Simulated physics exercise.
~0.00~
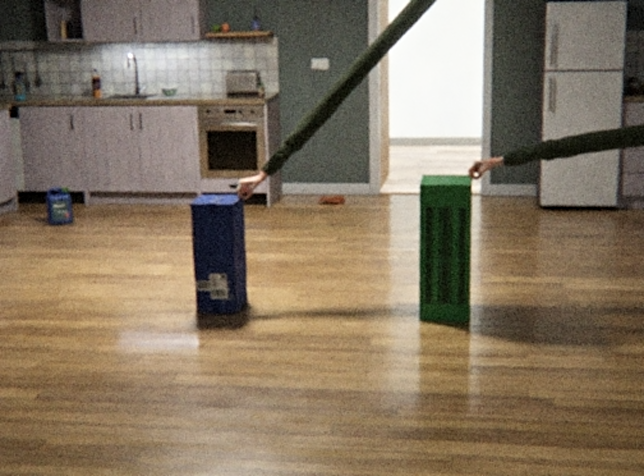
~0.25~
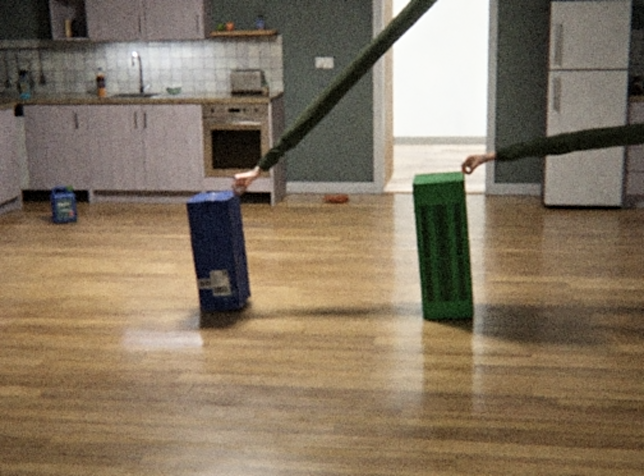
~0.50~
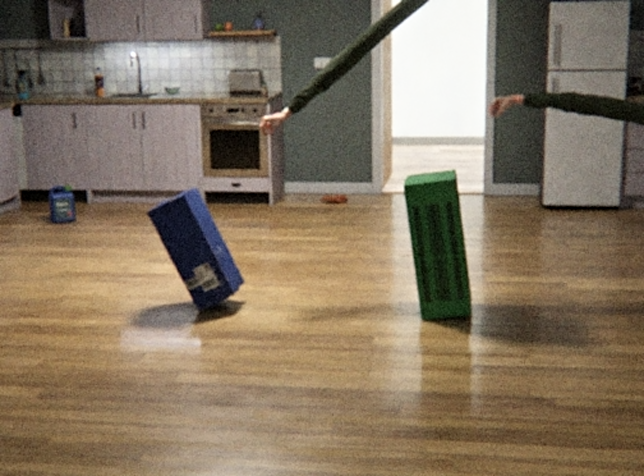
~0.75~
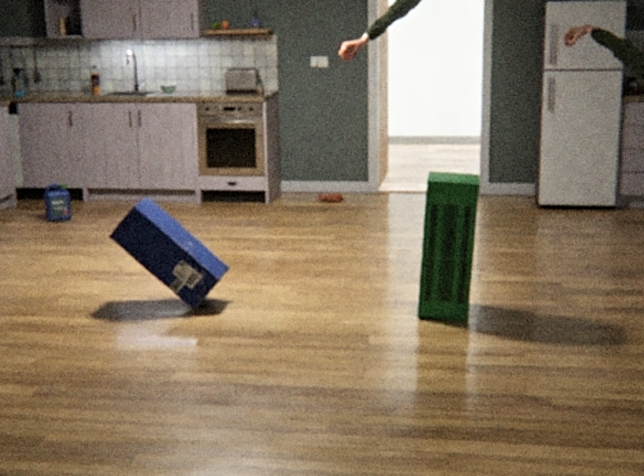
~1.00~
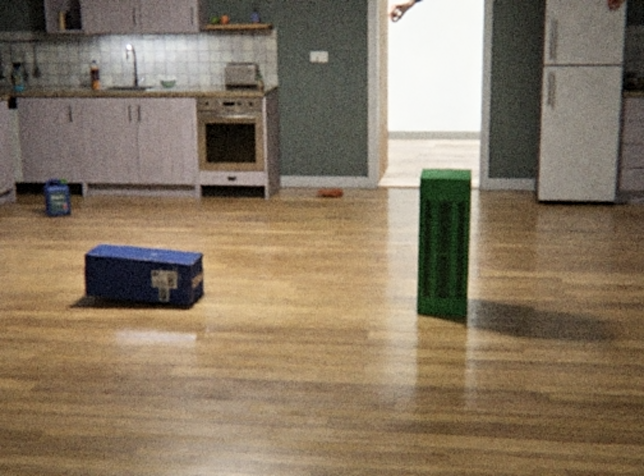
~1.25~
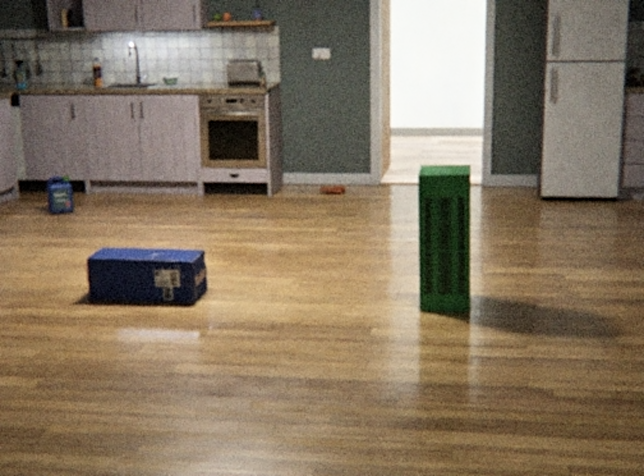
To begin with, a tall blue parcel and a tall green crate stand apart on a wooden kitchen floor, each with a sleeved hand reaching in from the right to its top. The hands push, and both begin to tip to the left. As the hands let go and draw back, the blue parcel leans much further while the green crate tilts only slightly. The crate rocks back to the right onto its base as the parcel keeps falling. At the end, the blue parcel lies on its side to the left, and the green crate stands upright.
